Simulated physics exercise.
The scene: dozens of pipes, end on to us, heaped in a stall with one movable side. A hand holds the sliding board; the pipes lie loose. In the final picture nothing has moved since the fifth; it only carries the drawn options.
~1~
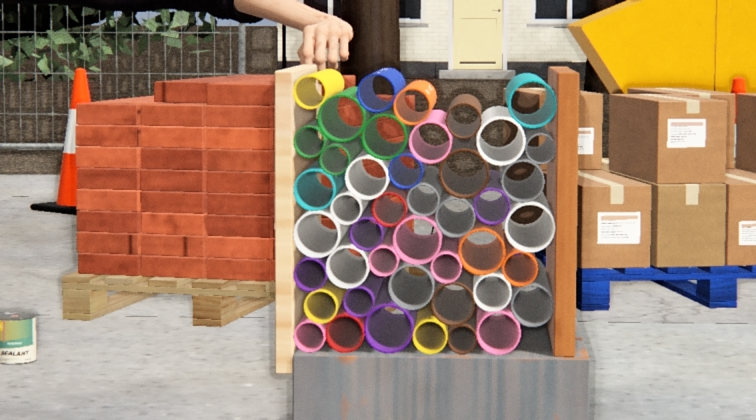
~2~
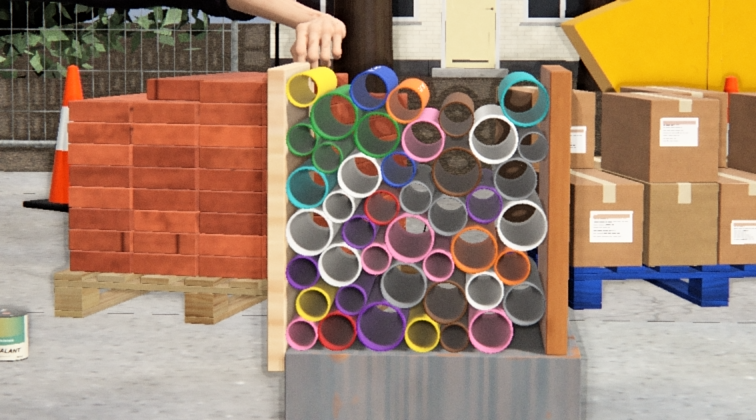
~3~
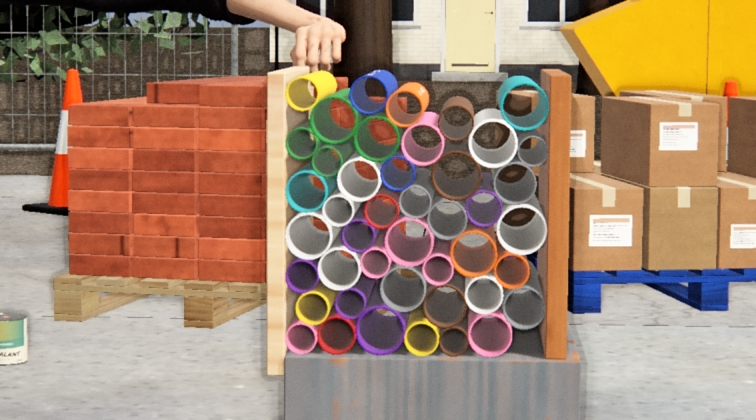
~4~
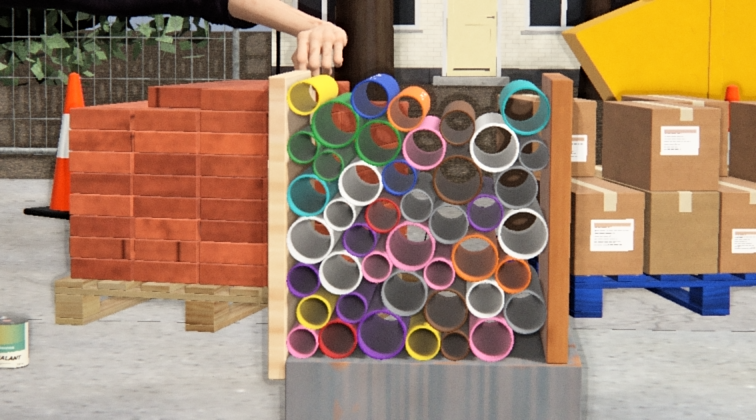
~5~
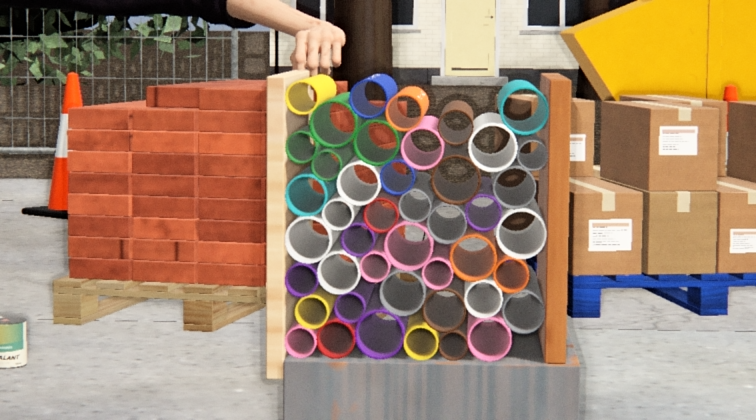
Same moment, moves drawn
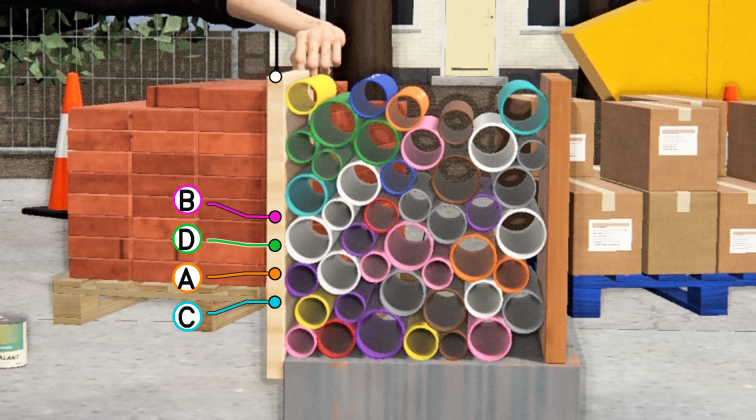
Colourful pipes sit stacked between upright boards while a hand steadily grips the left board.
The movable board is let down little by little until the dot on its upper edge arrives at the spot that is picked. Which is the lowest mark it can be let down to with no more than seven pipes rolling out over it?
The answer is mark D.
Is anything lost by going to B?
Yes, at B.
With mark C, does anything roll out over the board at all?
Yes, at C.
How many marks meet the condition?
The number is two.
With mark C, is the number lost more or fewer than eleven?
It loses more than eleven.
On the copy, A at (275, 274); B at (275, 217); C at (275, 302); D at (275, 245); the white dot at (276, 77).
On D. First, top of the board (285, 151).
Then, top of the board (285, 234).
Finally, top of the board (285, 244), six out over the board.
By contrast, A more than seven out over the board; B two out over the board; C more than seven out over the board.
